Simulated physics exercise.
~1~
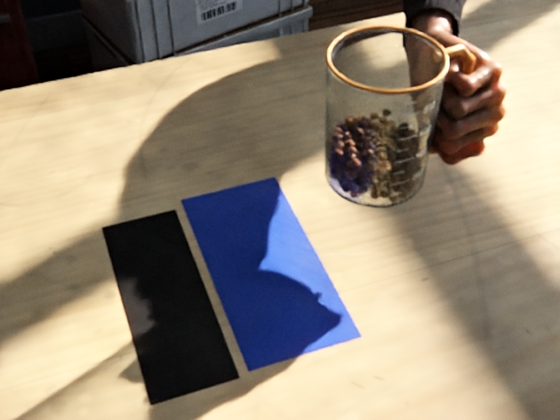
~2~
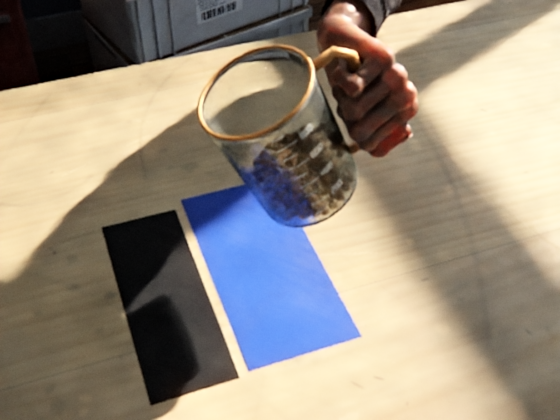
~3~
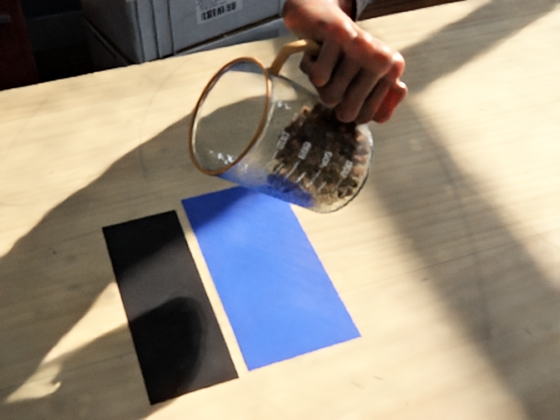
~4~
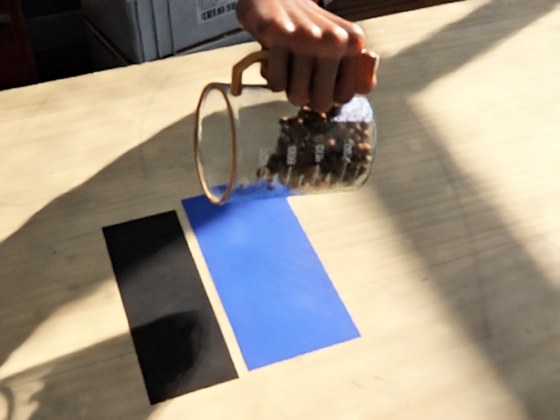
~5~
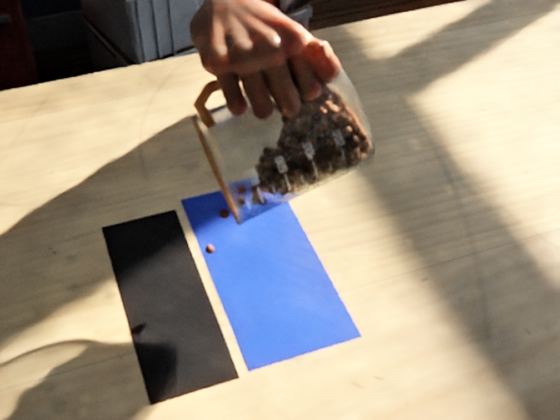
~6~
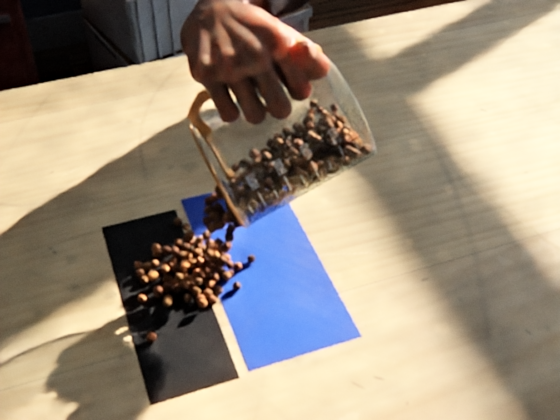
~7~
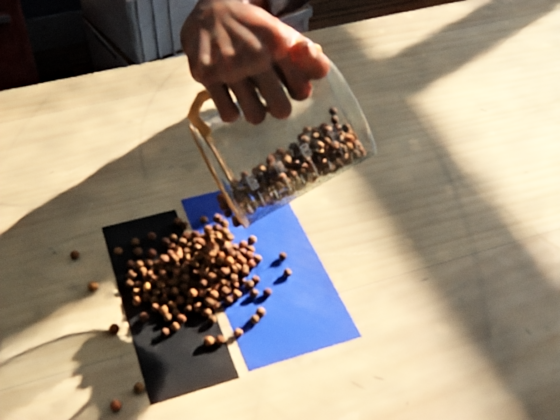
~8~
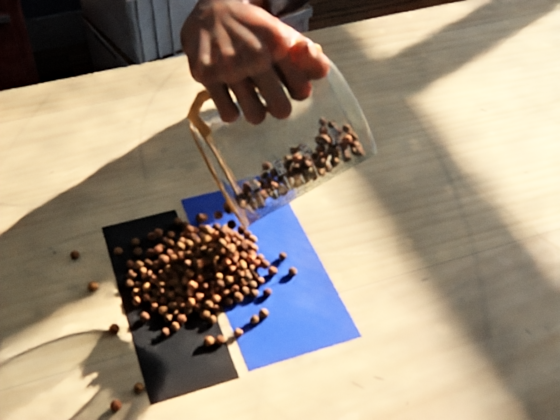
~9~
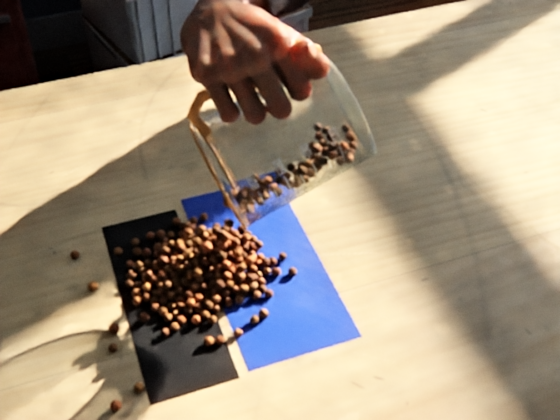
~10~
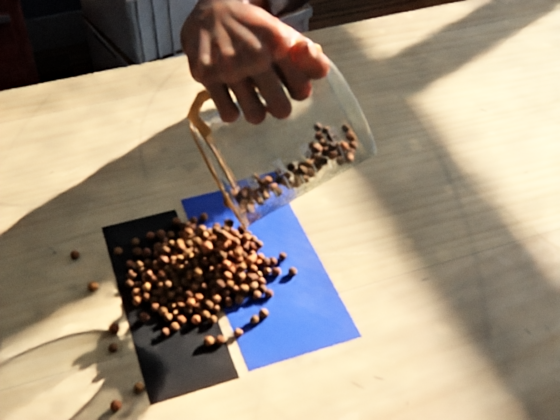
On a sunlit wooden table, a hand moved a clear jug of small brown balls left and tipped it over, spilling them into a pile across the black and blue mats, with a few scattered on the bare table and some left in the tilted jug.
